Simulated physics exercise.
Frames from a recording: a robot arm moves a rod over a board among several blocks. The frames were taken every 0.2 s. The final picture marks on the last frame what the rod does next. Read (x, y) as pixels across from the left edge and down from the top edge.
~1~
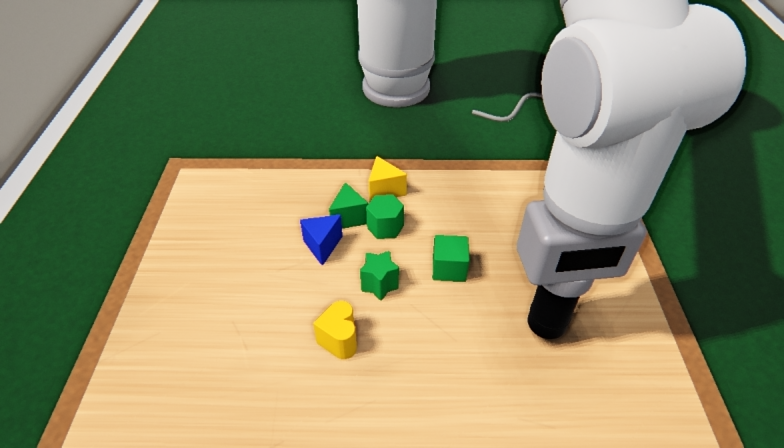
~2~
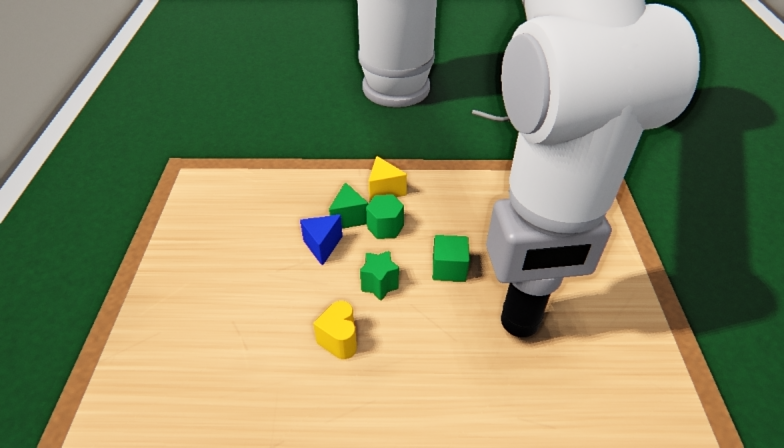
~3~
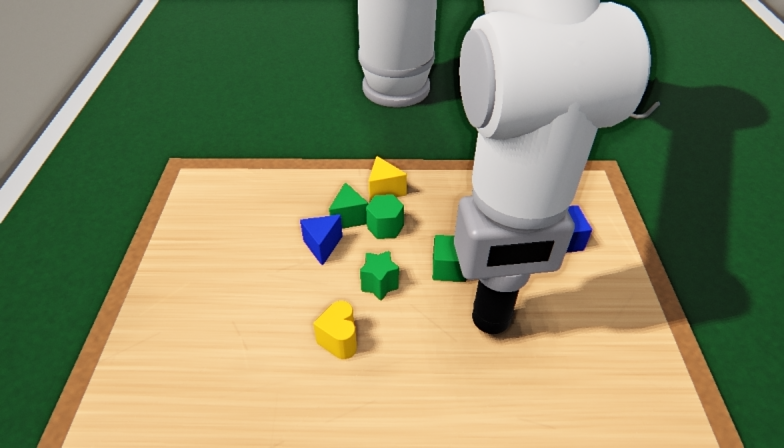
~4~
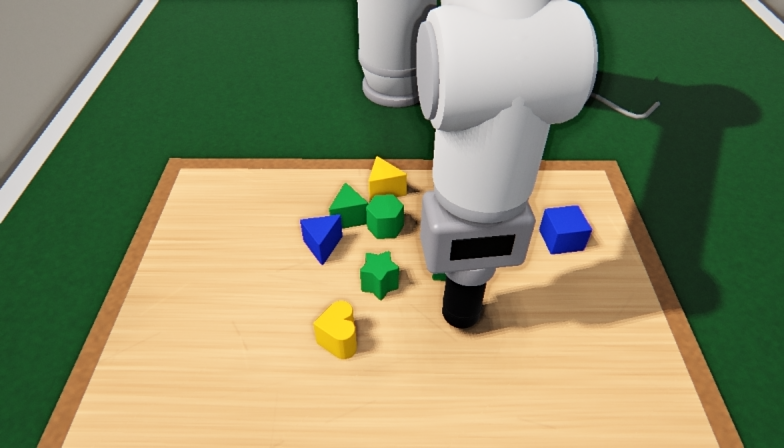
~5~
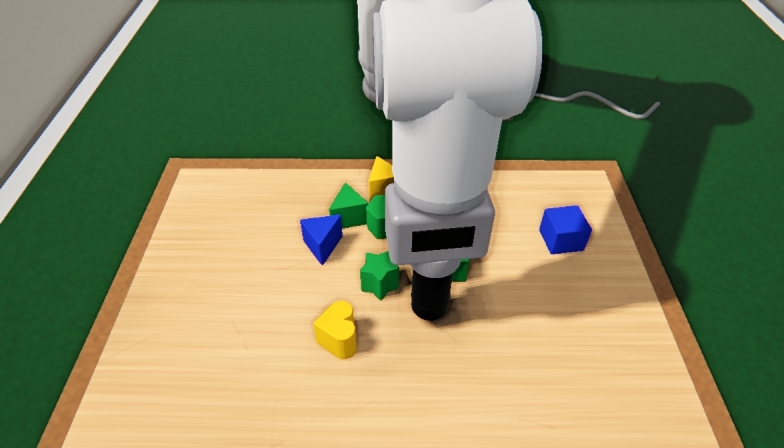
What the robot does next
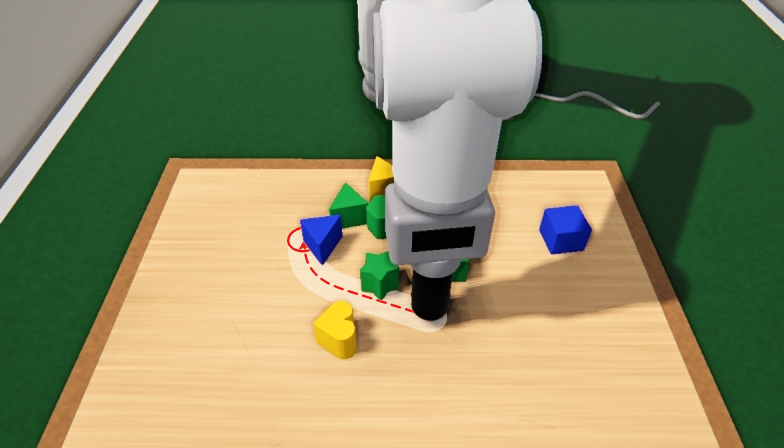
A robot arm moves its black rod left across the board, revealing a blue cube behind it.
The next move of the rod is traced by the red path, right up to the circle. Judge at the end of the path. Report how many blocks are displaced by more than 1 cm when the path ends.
At least three of them.
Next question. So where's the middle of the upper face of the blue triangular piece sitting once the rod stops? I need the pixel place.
At roughly (318, 195).
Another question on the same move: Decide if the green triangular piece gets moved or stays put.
The green triangular piece is moved.
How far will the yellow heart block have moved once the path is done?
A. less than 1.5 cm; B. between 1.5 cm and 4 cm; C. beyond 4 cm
I choose A.
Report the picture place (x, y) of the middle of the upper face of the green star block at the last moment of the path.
It sits at (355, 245).
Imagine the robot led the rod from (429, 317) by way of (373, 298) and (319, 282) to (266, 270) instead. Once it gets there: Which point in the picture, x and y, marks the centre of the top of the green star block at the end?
The middle of its upper face should be somewhere near (354, 244).
The line goes from (429, 317) over (371, 298) and (320, 278) to (305, 239).
The first path, step by step. One third of the way, rod (370, 288); green star block (365, 252), turned 30° clockwise.
Two thirds of the way, rod (318, 267); green star block (355, 245), turned 75° clockwise.
At the end, rod (303, 228); blue triangular piece (318, 195), turned 50° clockwise; yellow heart block unmoved; green triangular piece (354, 190), turned 45° clockwise; green star block (355, 245), turned 75° clockwise.
